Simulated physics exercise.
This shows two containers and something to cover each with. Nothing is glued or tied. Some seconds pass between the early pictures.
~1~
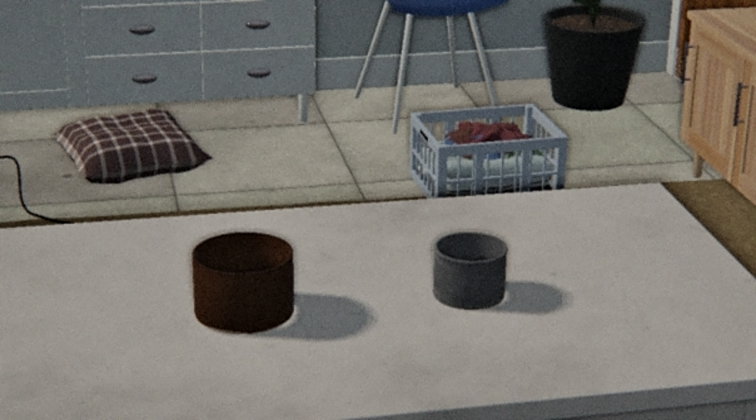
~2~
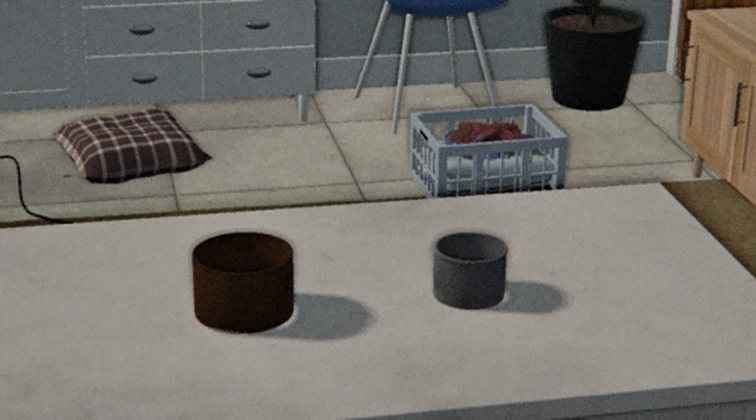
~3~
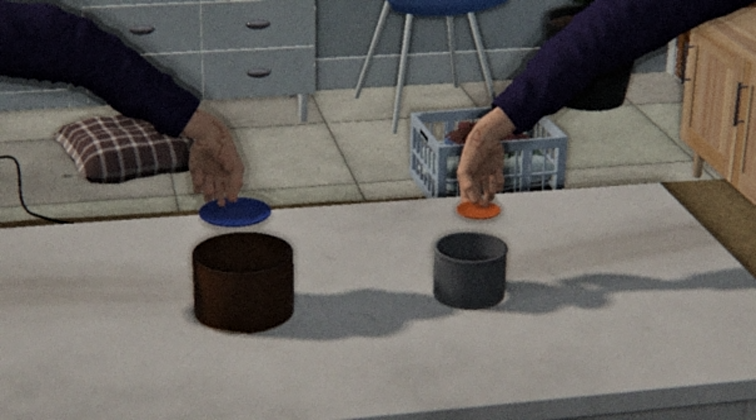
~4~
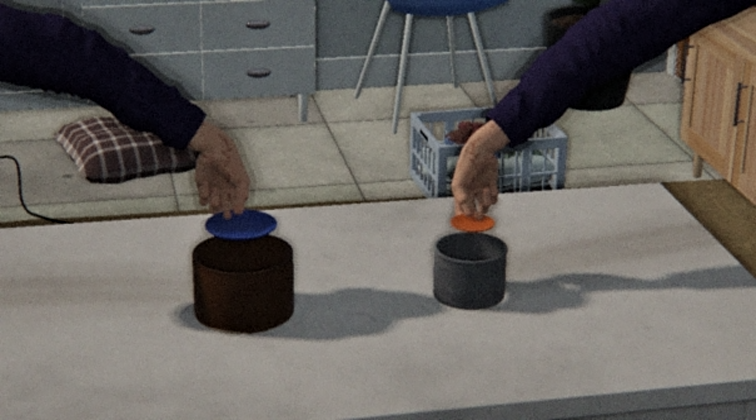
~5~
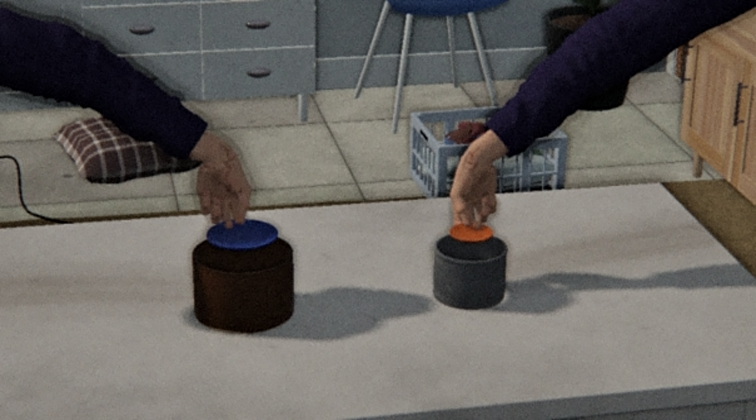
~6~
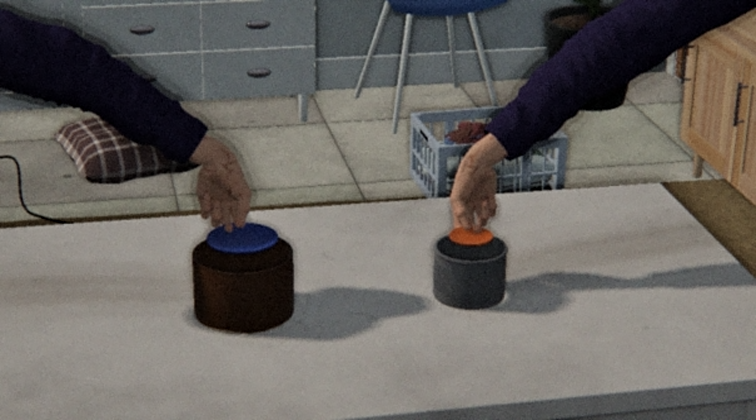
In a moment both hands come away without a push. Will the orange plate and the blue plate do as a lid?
The orange plate drops inside; the blue plate drops inside.
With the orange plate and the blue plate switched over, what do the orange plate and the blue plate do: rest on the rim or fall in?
The orange plate sinks inside; the blue plate rests on the rim.
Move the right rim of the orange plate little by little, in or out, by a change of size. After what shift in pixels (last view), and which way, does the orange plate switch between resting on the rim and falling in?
A shift of 12 pixels, going right.
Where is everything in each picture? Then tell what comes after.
The first frame shows right beaker (470, 270).
The second frame shows left jug (244, 283).
The third frame shows still on the way; orange plate (479, 211); right beaker (470, 270).
The fourth frame shows still on the way; blue plate (241, 227); left jug (244, 283).
The fifth frame shows still on the way; orange plate (471, 233); right beaker (470, 270).
The sixth frame shows in place, still held; orange plate (471, 237); blue plate (242, 240); left jug (244, 283).
Then, 0.16 s later than the last frame, orange plate dropping near (470, 276); blue plate dropping near (244, 280).
When it is over, the orange plate slips past the rim, near (469, 289); the blue plate slips past the rim, near (244, 306).
